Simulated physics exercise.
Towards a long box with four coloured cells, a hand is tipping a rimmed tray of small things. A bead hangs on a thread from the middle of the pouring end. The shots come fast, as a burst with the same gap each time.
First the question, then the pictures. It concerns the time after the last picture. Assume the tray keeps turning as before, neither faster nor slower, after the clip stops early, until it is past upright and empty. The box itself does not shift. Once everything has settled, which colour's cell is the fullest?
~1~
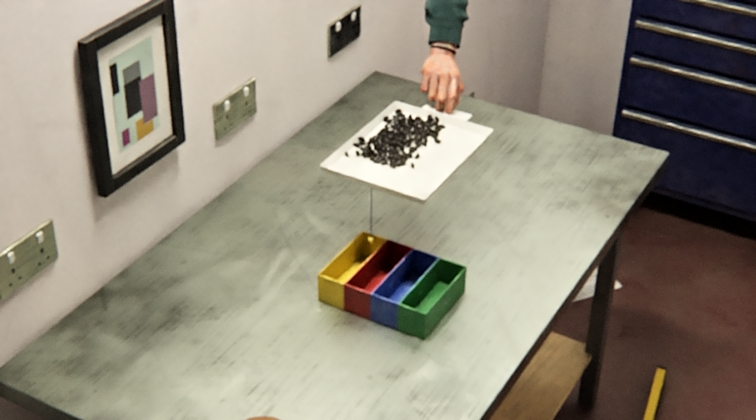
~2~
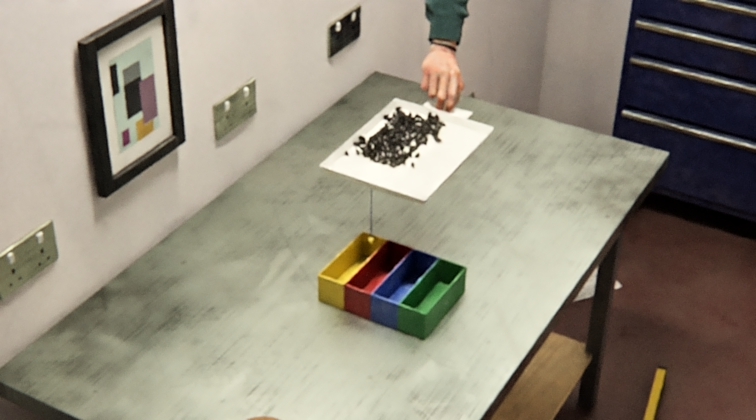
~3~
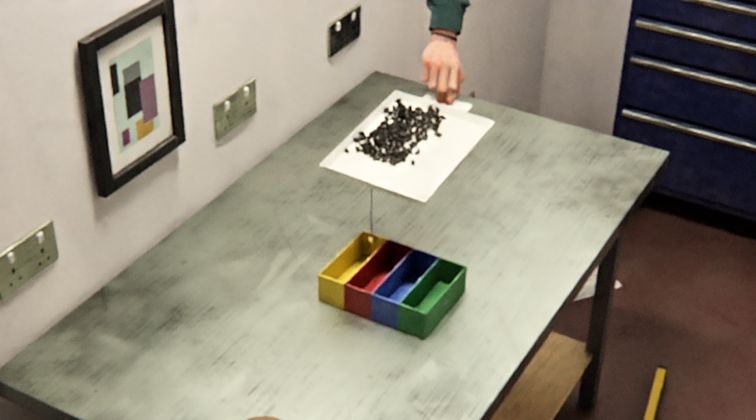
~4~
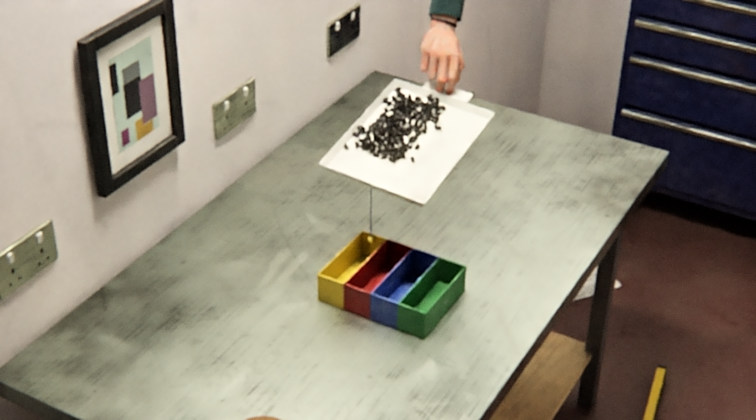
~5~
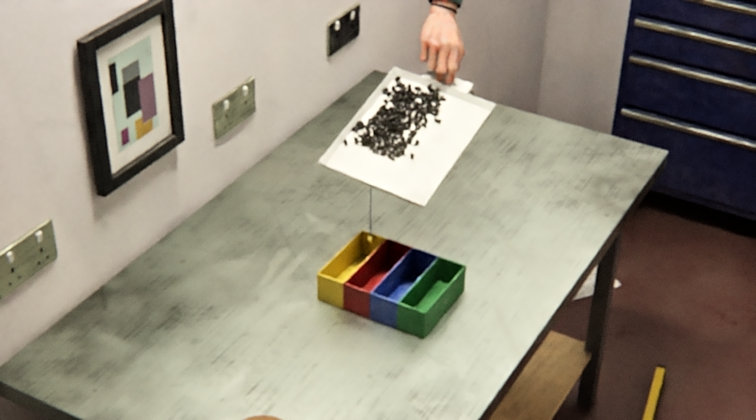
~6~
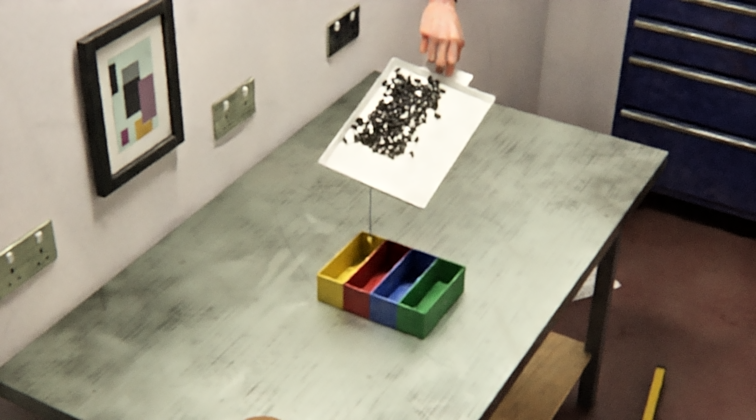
The blue cell is the fullest.
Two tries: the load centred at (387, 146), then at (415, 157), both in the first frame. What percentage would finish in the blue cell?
About 50 % and 50 %.
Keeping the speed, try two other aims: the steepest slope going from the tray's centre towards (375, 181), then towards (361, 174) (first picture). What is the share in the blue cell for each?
In order, some 10 % and some 0 %.
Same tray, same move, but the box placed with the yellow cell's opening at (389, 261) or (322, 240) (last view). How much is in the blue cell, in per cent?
Trial 1 near 10 percent, trial 2 near 10 percent.
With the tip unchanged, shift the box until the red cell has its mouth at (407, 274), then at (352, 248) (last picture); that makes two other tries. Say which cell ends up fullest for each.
Run one gives the red cell; run two gives the cell in green.
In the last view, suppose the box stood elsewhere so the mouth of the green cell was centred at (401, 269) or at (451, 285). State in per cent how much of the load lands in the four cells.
Close to 60 per cent, followed by close to 90 per cent.
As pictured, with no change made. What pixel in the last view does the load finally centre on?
Roughly at (398, 302), give or take.
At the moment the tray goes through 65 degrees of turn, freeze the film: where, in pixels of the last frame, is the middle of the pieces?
I'd put it at about (400, 196).
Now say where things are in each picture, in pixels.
The first frame shows corners of the pouring end at (324, 165) and (423, 197), level; middle of the load at (398, 140), black beans; bead on its thread at (371, 240); yellow cell at (331, 289); red cell at (357, 299); blue cell at (384, 309); green cell at (412, 319).
The second frame shows corners of the pouring end at (324, 165) and (423, 197), level; middle of the load at (398, 139).
The third frame shows corners of the pouring end at (324, 164) and (423, 198), tipped barely, lowest at the right corner; middle of the load at (398, 134).
The fourth frame shows corners of the pouring end at (324, 162) and (423, 200), tipped a little, lowest at the right corner; middle of the load at (398, 127).
The fifth frame shows corners of the pouring end at (323, 161) and (422, 202), tipped clearly, lowest at the right corner; middle of the load at (398, 121).
The sixth frame shows corners of the pouring end at (323, 161) and (422, 204), tipped clearly, lowest at the right corner; middle of the load at (397, 116); yellow cell at (330, 289); red cell at (357, 299); blue cell at (383, 309); green cell at (411, 319).
Soon after the last picture, tray tipped steeply; about two thirds on the tray; a stray few in the blue cell; a stray few in the green cell; a stray few in the yellow cell; about a quarter falling or outside the box.
A little later, tray tipped past a quarter turn; a stray few on the tray; about half in the blue cell; about a quarter in the green cell; a small part in the red cell; a small part in the yellow cell; a small part falling or outside the box.
Later still, tray tipped past a quarter turn; about half in the blue cell; about a quarter in the green cell; about a quarter in the red cell; a small part in the yellow cell; a stray few falling or outside the box.
At rest, tray tipped past a quarter turn; about half in the blue cell; about a quarter in the green cell; about a quarter in the red cell; a small part in the yellow cell; a stray few outside the box.
